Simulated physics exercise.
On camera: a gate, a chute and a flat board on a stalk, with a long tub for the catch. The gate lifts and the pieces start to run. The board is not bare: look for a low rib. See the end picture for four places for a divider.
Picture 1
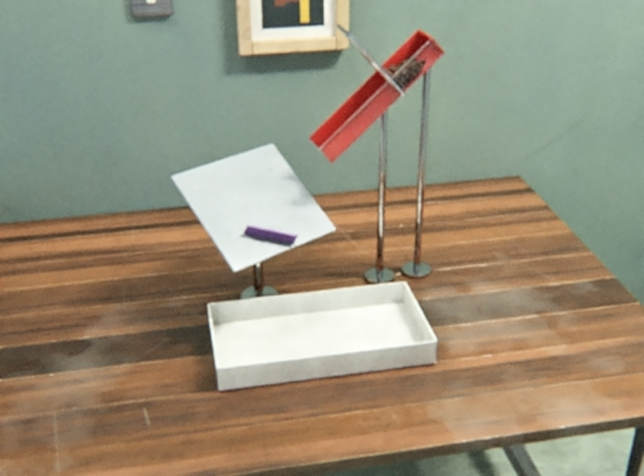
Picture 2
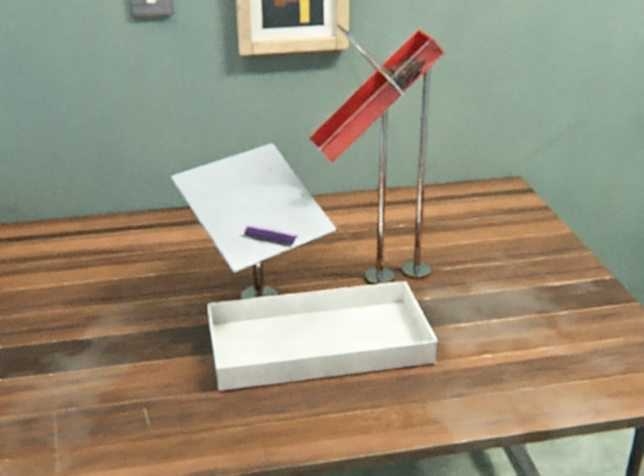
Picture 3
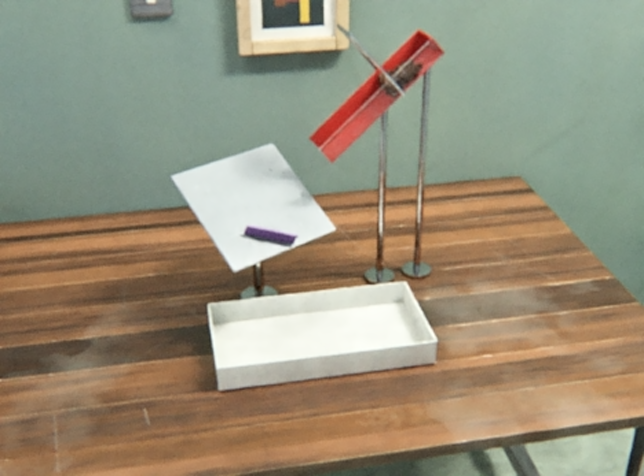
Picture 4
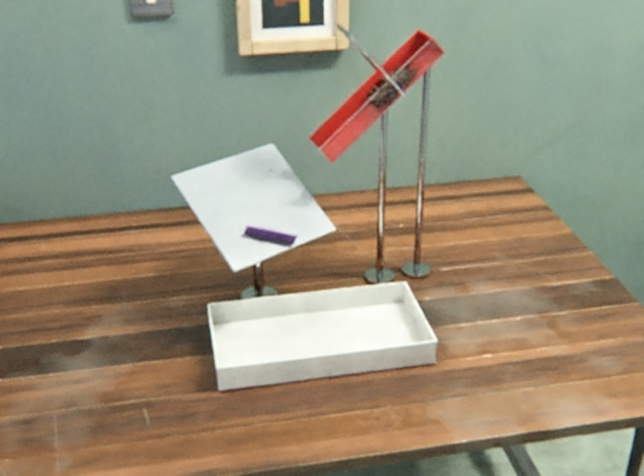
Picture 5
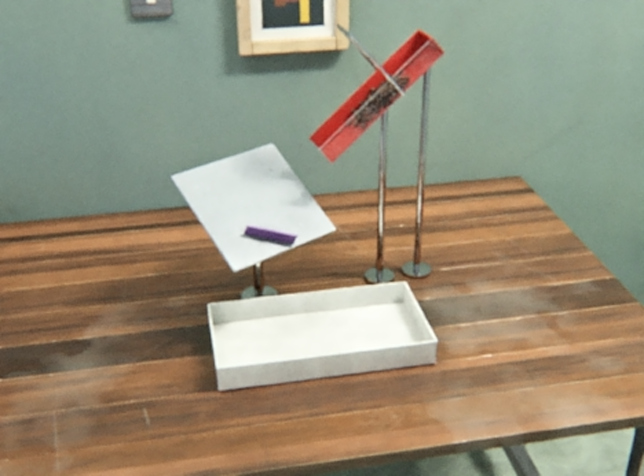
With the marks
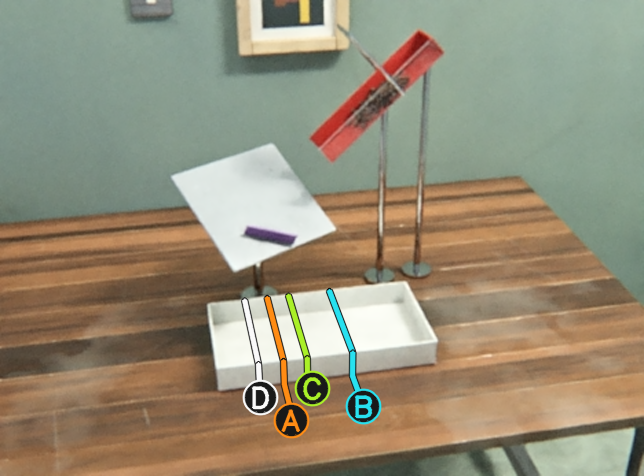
Small dark pieces sliding down a tilted red chute above a white board with a purple rib and an empty white tub.
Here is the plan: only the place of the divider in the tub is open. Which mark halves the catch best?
Choose B.
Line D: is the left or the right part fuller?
The right side.
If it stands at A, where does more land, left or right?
The right side.
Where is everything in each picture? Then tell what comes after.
In the first picture, load behind the gate at (404, 72), allspice berries; lip of the chute at (327, 157), sloping fairly steeply.
In the second picture, middle of the board at (255, 203), tilted fairly steeply; middle of its low edge at (288, 249); of its high edge at (224, 159).
In the third picture, front corners of the tub at (218, 368) and (436, 341), empty; front of the load at (388, 93).
In the fourth picture, middle of the load at (389, 84); its front at (368, 99), about a quarter of the way to the lip; rib from (247, 225) to (298, 236).
In the fifth picture, middle of the load at (380, 94); its front at (349, 123), about two thirds of the way to the lip.
On the marked copy, line A crosses the front rim at (283, 360); line B crosses the front rim at (352, 351); line C crosses the front rim at (307, 357); line D crosses the front rim at (258, 363).
If A is chosen, of what is caught, a small part on the left of the divider, nearly all on the right.
If B is chosen, of what is caught, about half on the left of the divider, about half on the right.
If C is chosen, of what is caught, a small part on the left of the divider, nearly all on the right.
If D is chosen, of what is caught, a stray few on the left of the divider, nearly all on the right.
